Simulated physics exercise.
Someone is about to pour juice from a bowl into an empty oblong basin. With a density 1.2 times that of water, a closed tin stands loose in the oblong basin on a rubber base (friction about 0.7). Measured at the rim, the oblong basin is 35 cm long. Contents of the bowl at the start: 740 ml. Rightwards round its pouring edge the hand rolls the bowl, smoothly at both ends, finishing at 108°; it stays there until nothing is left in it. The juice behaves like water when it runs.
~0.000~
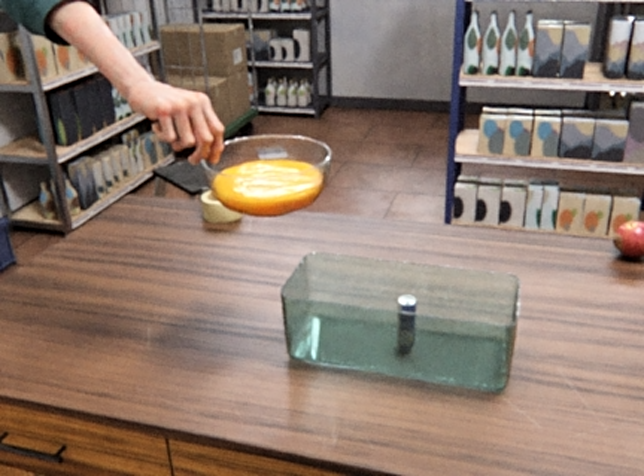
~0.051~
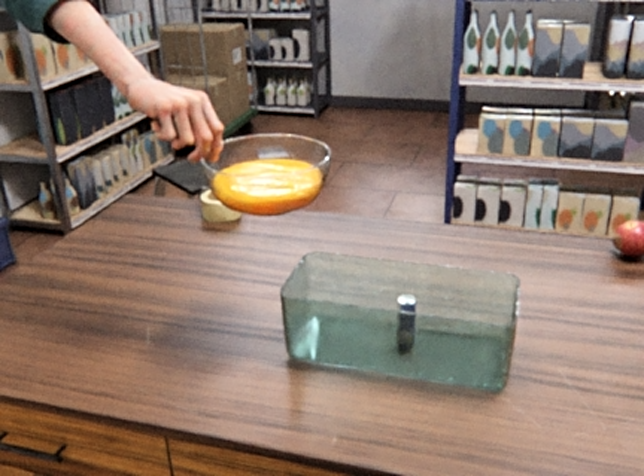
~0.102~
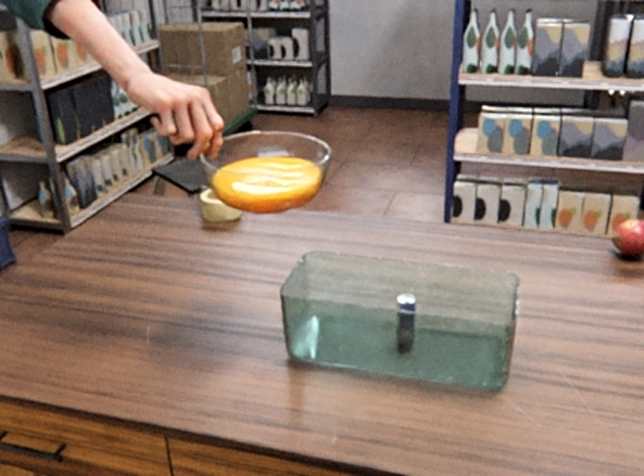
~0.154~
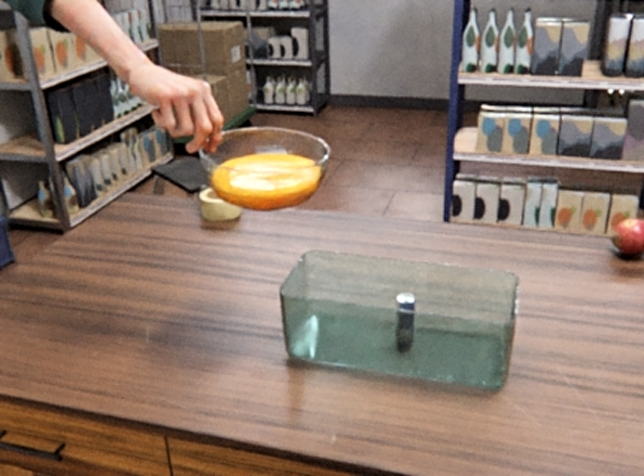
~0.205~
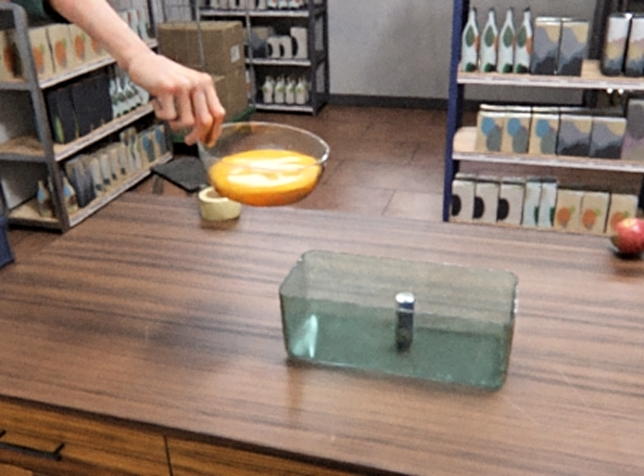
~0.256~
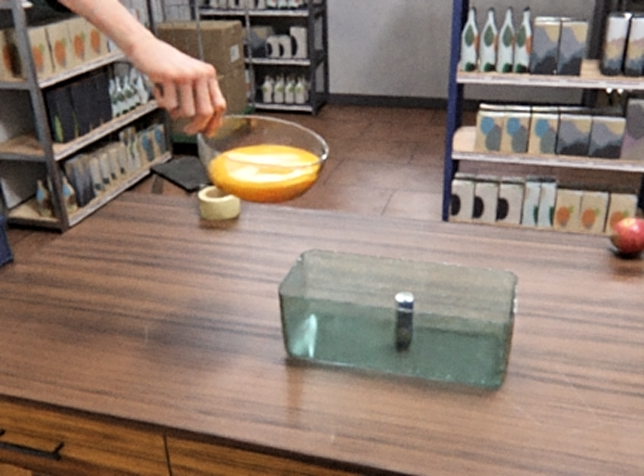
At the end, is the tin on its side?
It's going to stay vertical.
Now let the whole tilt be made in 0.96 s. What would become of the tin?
With that tilt, the tin tips.
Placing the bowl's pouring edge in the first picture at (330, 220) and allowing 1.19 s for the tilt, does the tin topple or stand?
It tumbles.
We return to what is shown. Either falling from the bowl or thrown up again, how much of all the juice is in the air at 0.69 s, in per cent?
About 38 per cent.
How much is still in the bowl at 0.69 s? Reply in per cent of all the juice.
Some 62 per cent.
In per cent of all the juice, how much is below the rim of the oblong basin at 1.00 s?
Near 70 in a hundred.
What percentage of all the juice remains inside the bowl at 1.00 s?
About 3 per cent.
Then, 0.69 s in, the tilt is 67° and 62 per cent is still to pour; the tin stands where it began.
Then, 1.00 s in, the tilt is 101° and 3 per cent is still to pour; the tin stands where it began.
Then, 1.33 s in, the tilt is 108° and 0 per cent is still to pour; the tin stands where it began.
Then, 1.69 s in, the tilt is 108° and 0 per cent is still to pour; the tin stands where it began.
Finally, the tin stands where it began.
